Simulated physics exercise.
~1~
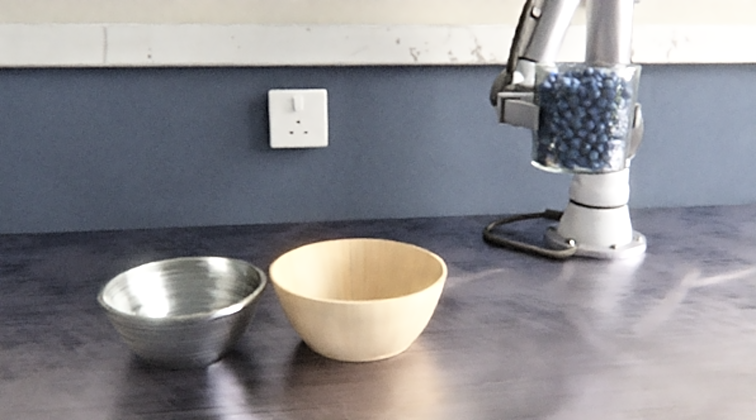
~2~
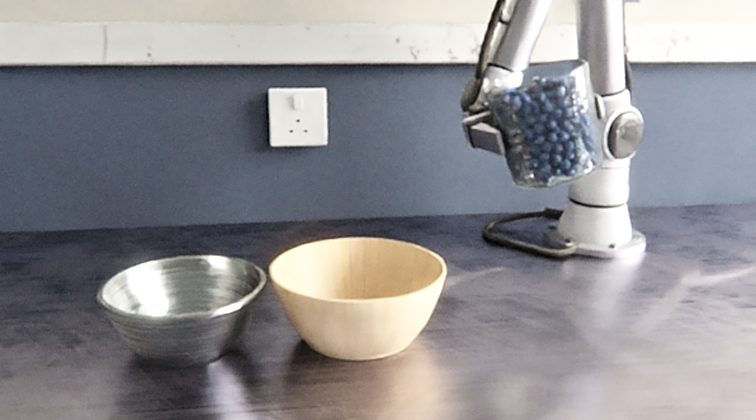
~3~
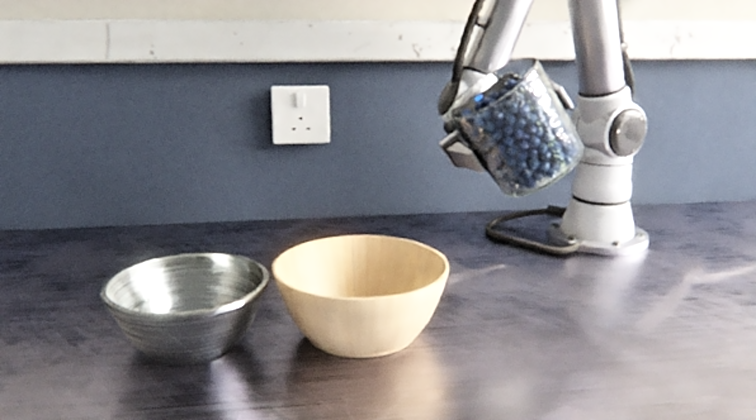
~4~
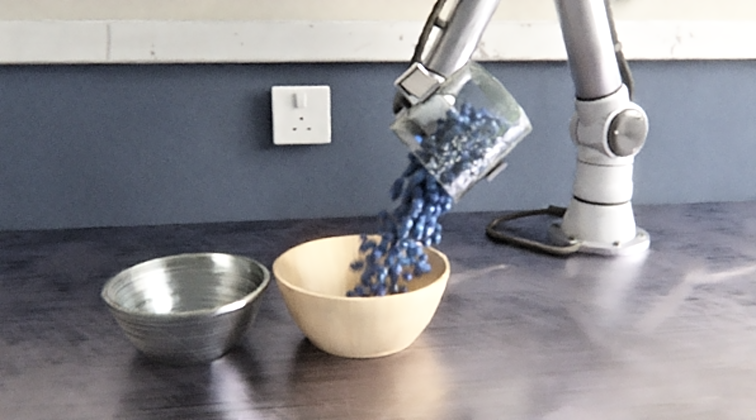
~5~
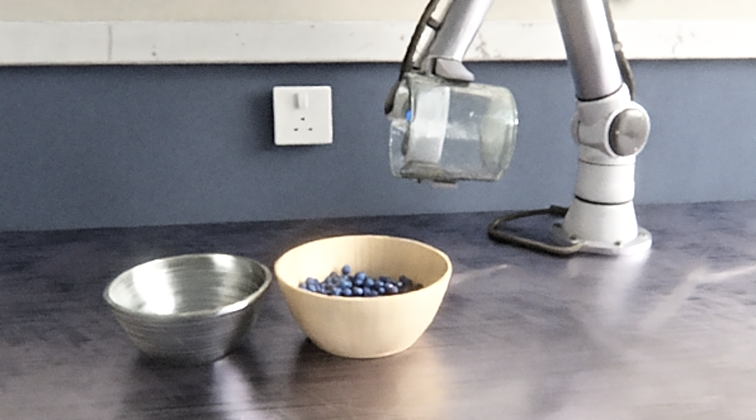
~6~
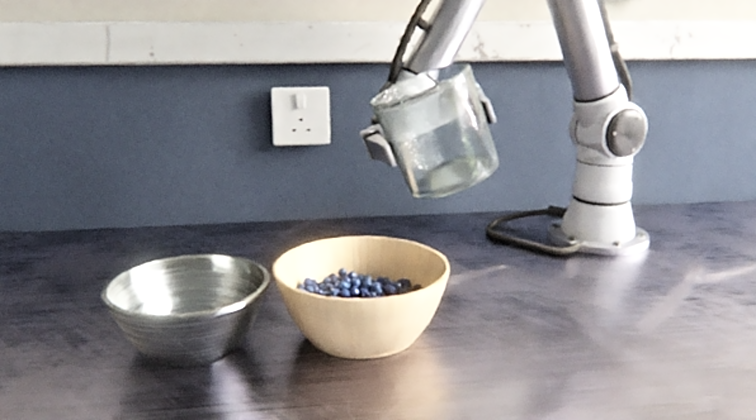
A robot arm tips blue beads from a clear tumbler into the wooden bowl, emptying it.
